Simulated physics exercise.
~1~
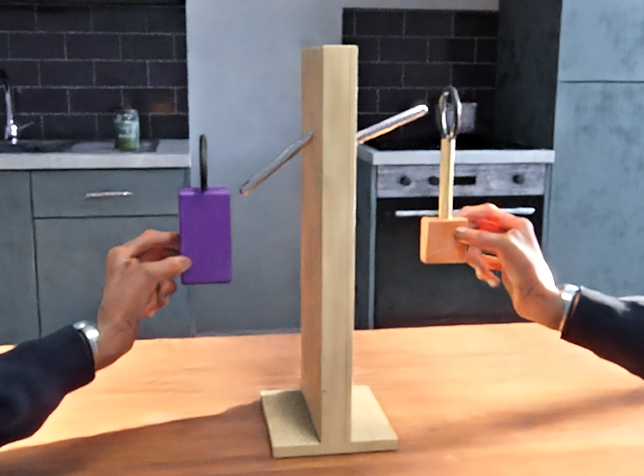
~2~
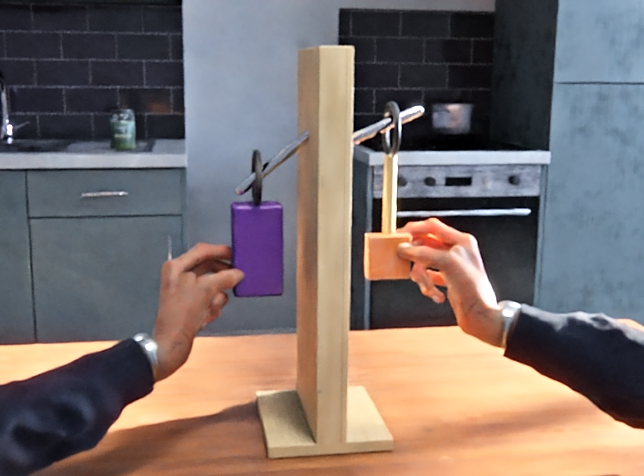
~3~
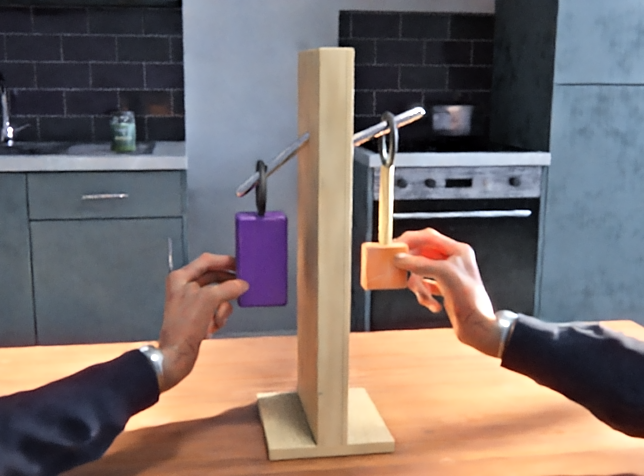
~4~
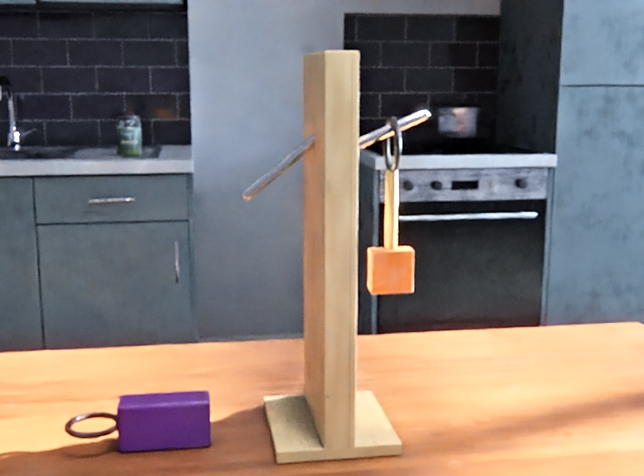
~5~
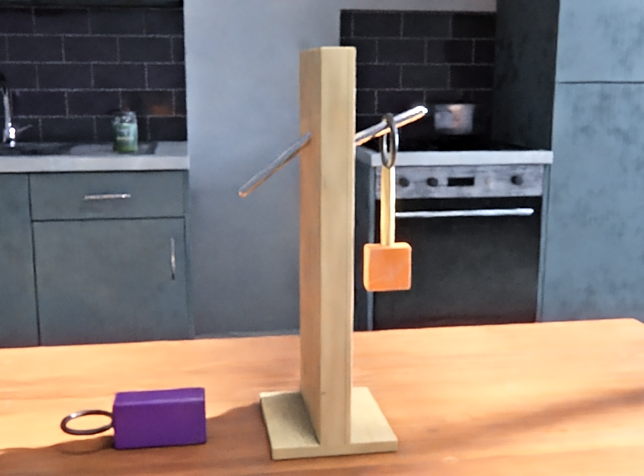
The video shows two hands bringing a purple block and an orange block on a stick, each with a ring, to the slanted pegs of a wooden stand. After the hands withdraw, the purple one lies on its side on the table, while the orange one stays hanging.
